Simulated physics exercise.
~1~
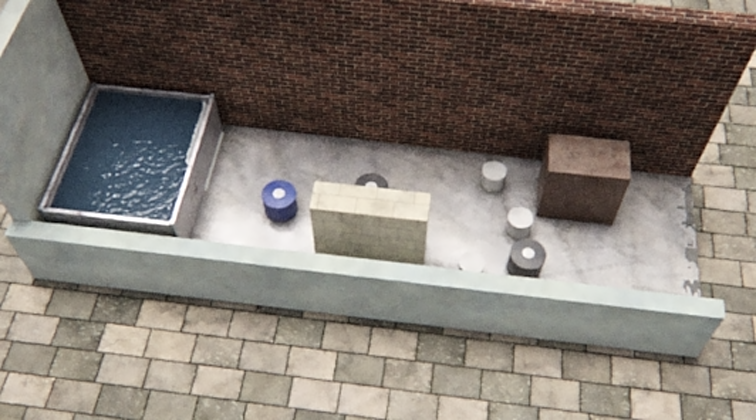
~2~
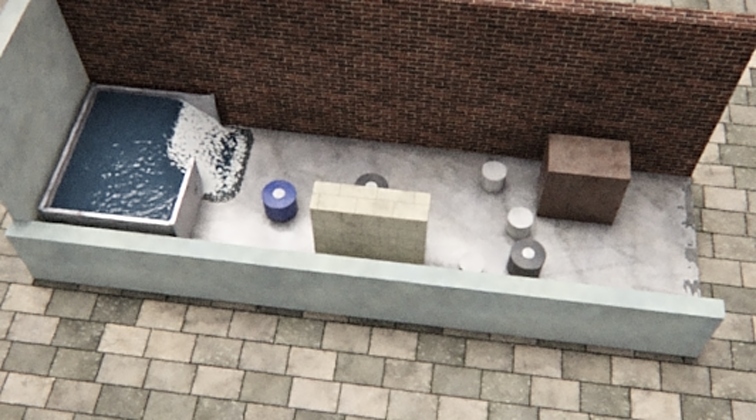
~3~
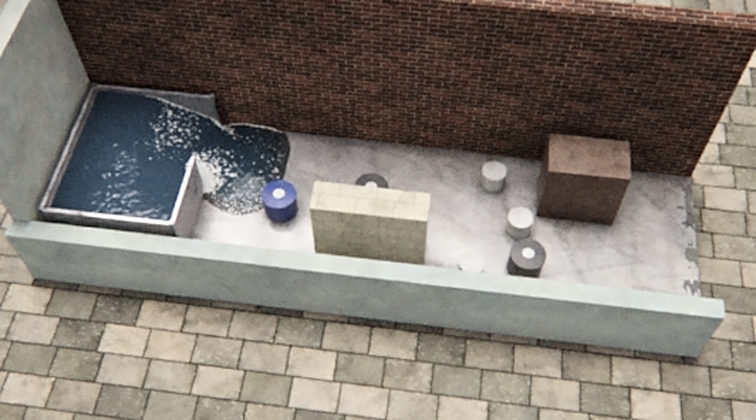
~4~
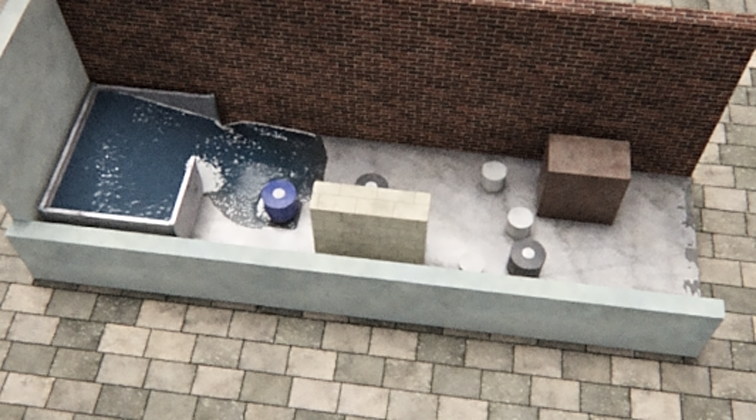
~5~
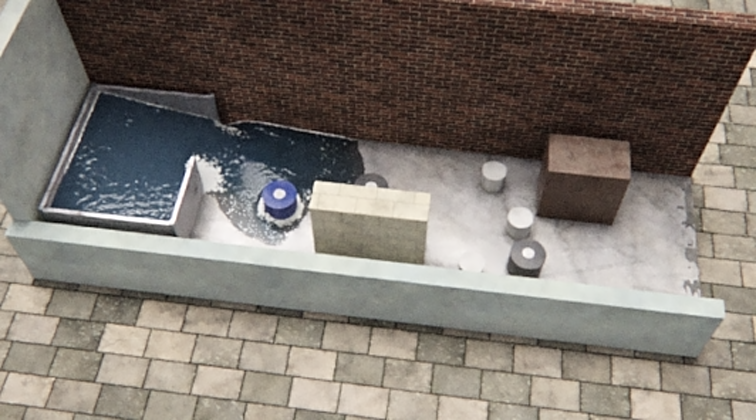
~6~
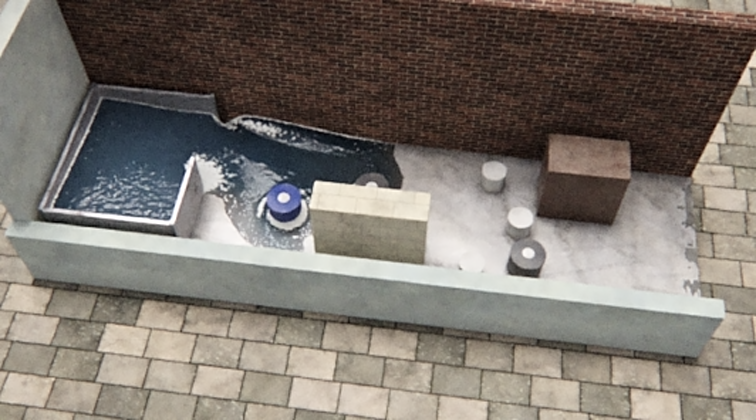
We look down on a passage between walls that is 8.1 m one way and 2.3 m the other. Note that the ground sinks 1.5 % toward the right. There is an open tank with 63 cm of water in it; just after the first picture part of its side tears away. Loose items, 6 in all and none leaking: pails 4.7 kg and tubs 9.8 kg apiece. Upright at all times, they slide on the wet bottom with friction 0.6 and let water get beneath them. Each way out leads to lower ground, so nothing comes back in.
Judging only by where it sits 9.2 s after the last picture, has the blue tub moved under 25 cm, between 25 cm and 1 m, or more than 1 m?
It has moved between 25 cm and 1 m.
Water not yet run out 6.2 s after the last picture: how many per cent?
Somewhere near 54 percent, give or take.
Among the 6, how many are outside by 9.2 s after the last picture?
5 by that time.
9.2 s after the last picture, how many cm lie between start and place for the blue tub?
80 centimetres.
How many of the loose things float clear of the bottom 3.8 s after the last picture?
1 at that moment.
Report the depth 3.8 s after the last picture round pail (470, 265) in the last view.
Roughly 8 cm.
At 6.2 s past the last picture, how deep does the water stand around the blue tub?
Roughly 3 cm deep.
Then, 1.2 s after the last picture the blue tub is near (286, 245), 0.8 m from its start, aground; 0 of 6 are out; 2 afloat.
Then, 3.8 s after the last picture the blue tub is near (266, 240), 0.7 m from its start, aground; 4 of 6 are out; 1 afloat.
Then, 6.2 s after the last picture the blue tub is near (266, 240), 0.7 m from its start, aground; 4 of 6 are out; 1 afloat.
Then, 9.2 s after the last picture the blue tub is near (266, 240), 0.7 m from its start, aground; 5 of 6 are out; 0 afloat.
